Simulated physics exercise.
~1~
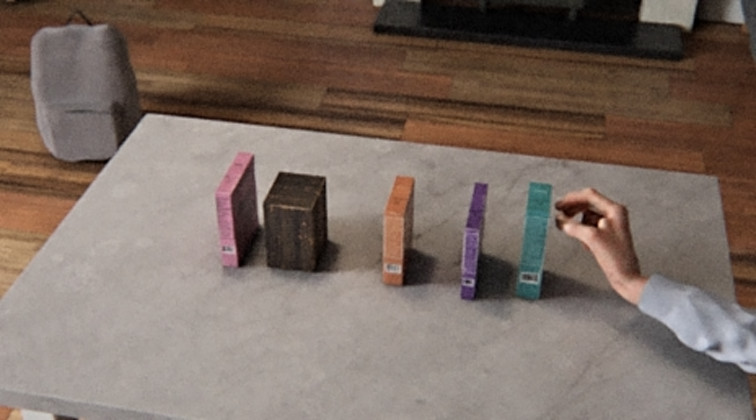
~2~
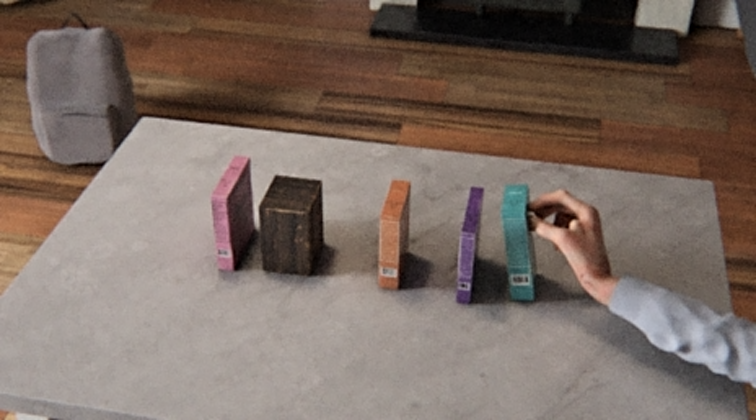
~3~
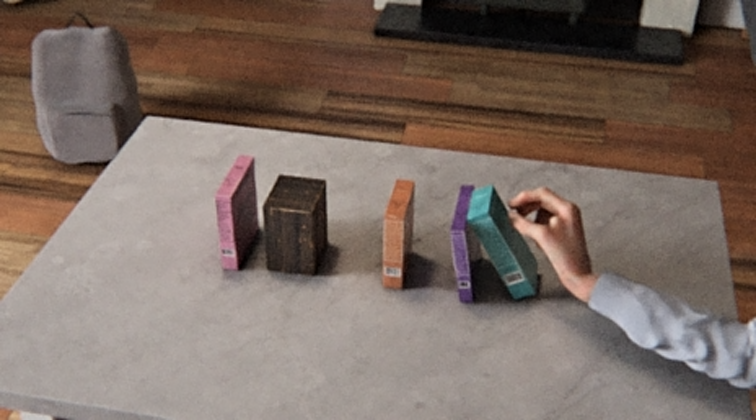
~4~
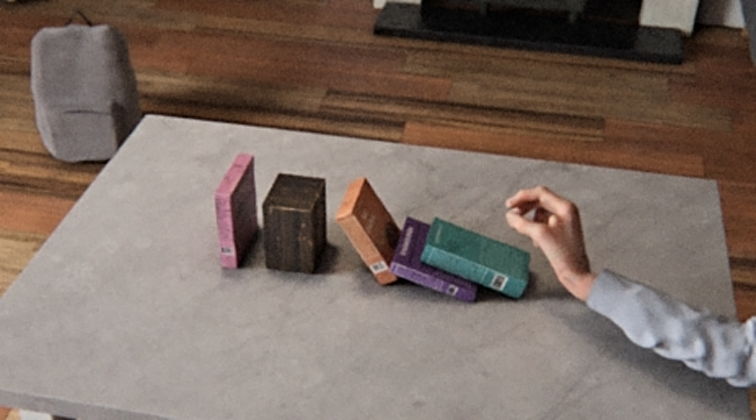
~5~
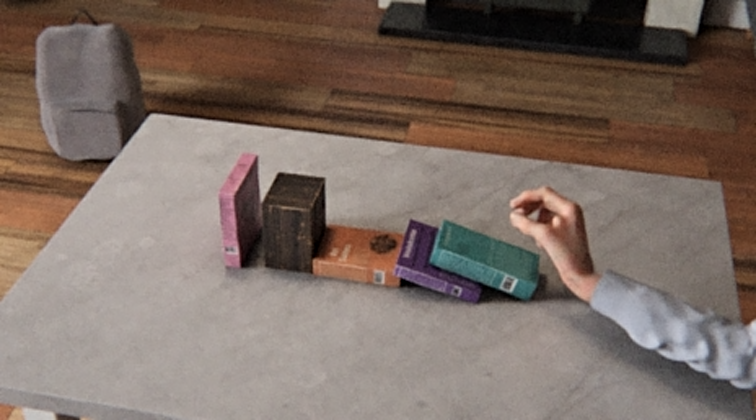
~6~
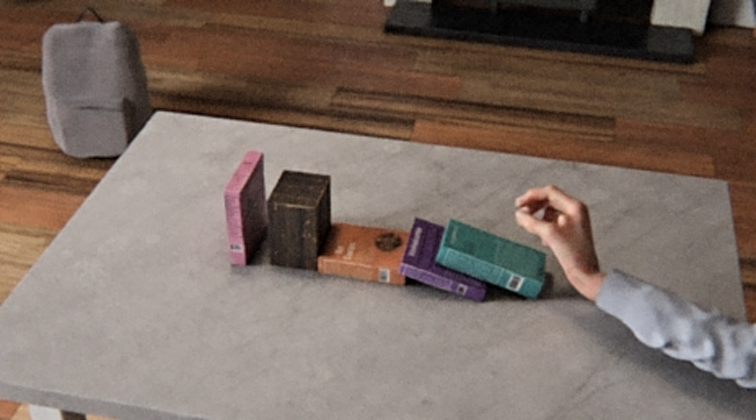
At first, a pink packet, a dark block, and orange, purple and turquoise packets stand in a spaced row on a pale tabletop, with a hand at the right end beside the turquoise one. The fingers push the turquoise packet to the left until it tilts and leans against the purple packet, which begins to tip too. Both then topple leftward, and the purple one knocks into the orange packet, which tilts over in turn. The orange packet drops flat beside the dark block. The block and the pink packet stay upright, while the hand hovers near the three fallen packets.
